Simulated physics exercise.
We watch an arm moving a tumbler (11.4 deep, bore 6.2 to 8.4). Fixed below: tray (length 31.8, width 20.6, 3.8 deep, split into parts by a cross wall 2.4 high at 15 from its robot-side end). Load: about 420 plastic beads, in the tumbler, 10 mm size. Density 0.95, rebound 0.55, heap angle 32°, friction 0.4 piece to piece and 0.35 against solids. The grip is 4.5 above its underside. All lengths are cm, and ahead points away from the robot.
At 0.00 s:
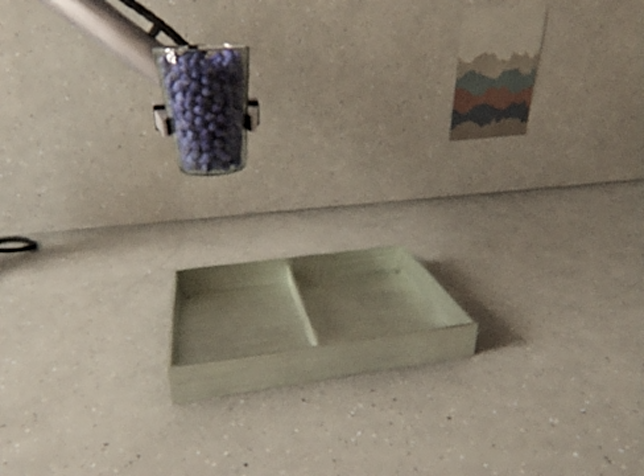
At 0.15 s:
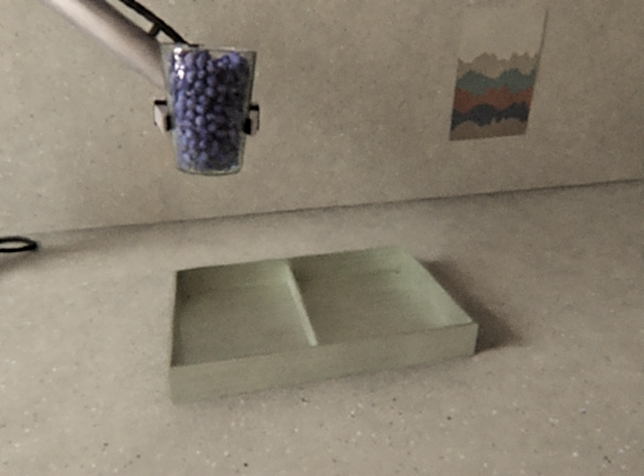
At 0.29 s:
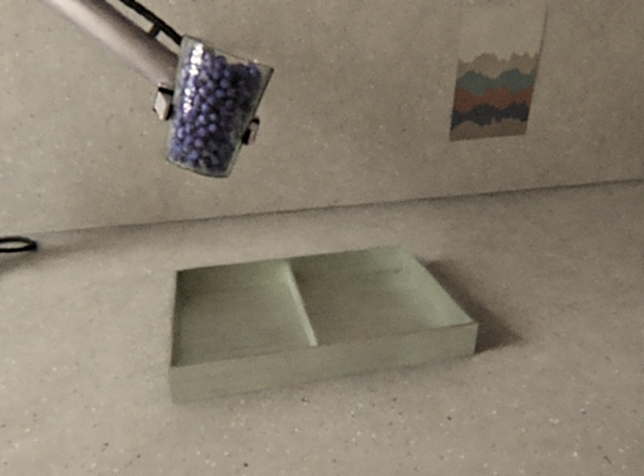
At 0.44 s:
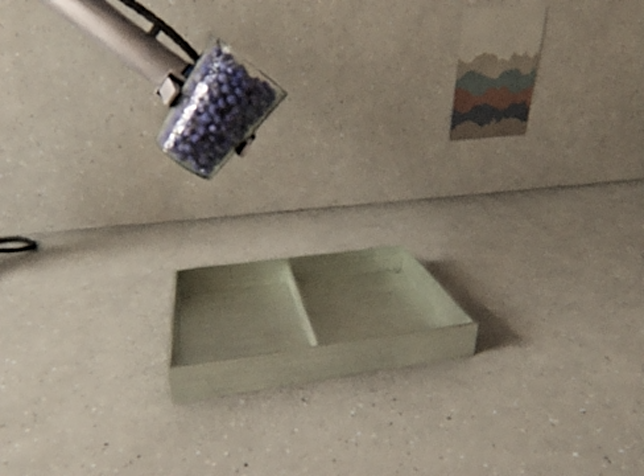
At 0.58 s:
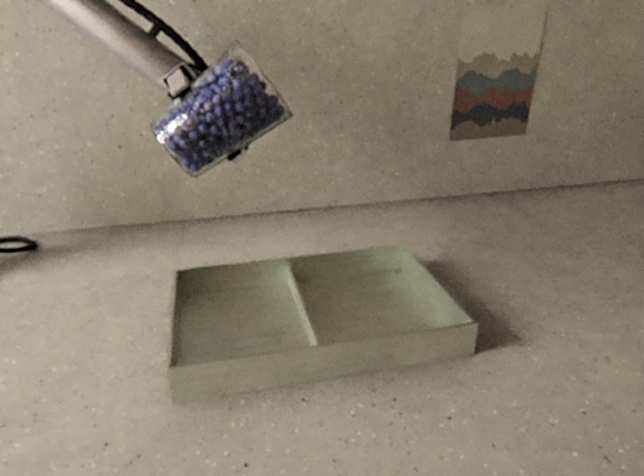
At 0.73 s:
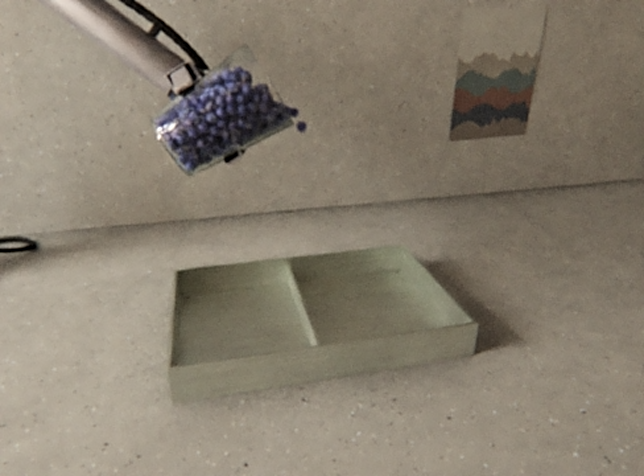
In this clip, a robot arm holds a clear tumbler filled with purple-blue beads above a divided green tray and tilts it steadily to the right, until the beads bulge at the rim and one leaves the heap.
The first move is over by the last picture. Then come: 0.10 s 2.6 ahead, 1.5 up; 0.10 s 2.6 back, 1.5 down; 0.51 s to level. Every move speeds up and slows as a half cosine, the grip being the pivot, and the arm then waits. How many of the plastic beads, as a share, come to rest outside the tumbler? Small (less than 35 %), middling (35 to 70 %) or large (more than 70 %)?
A small share, less than 35 %, ends outside the tumbler.
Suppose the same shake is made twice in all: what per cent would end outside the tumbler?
In that case some 40 per cent.
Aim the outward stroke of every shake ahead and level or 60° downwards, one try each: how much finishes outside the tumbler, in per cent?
Some 20 and 5 per cent.
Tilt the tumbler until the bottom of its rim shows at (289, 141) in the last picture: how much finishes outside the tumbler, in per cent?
About 45 per cent.
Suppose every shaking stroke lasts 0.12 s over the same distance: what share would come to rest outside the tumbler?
It would be near 20 per cent.
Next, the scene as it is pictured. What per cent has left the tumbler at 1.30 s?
Some 25 per cent.
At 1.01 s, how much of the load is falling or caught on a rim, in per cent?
Roughly 24 per cent.
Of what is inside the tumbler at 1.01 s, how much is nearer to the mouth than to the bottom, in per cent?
Some 50 per cent.
After 1.01 s, tilted 57° forward, highest piece 28 above the table; 319 in the tumbler, 2 in the far-side part, 104 in flight or on a rim.
After 1.30 s, tilted 11° forward, highest piece 32 above the table; 314 in the tumbler, 107 in the far-side part, 1 in the robot-side part, 1 on the table or floor, 2 in flight or on a rim.
After 1.64 s, level, highest piece 31 above the table; 314 in the tumbler, 108 in the far-side part, 2 on the table or floor, 1 in the robot-side part.
After 2.69 s, level, highest piece 31 above the table; 314 in the tumbler, 108 in the far-side part, 2 on the table or floor, 1 in the robot-side part.
In the end, 314 in the tumbler, 108 in the far-side part, 2 on the table or floor, 1 in the robot-side part. That is 26 % outside the tumbler.
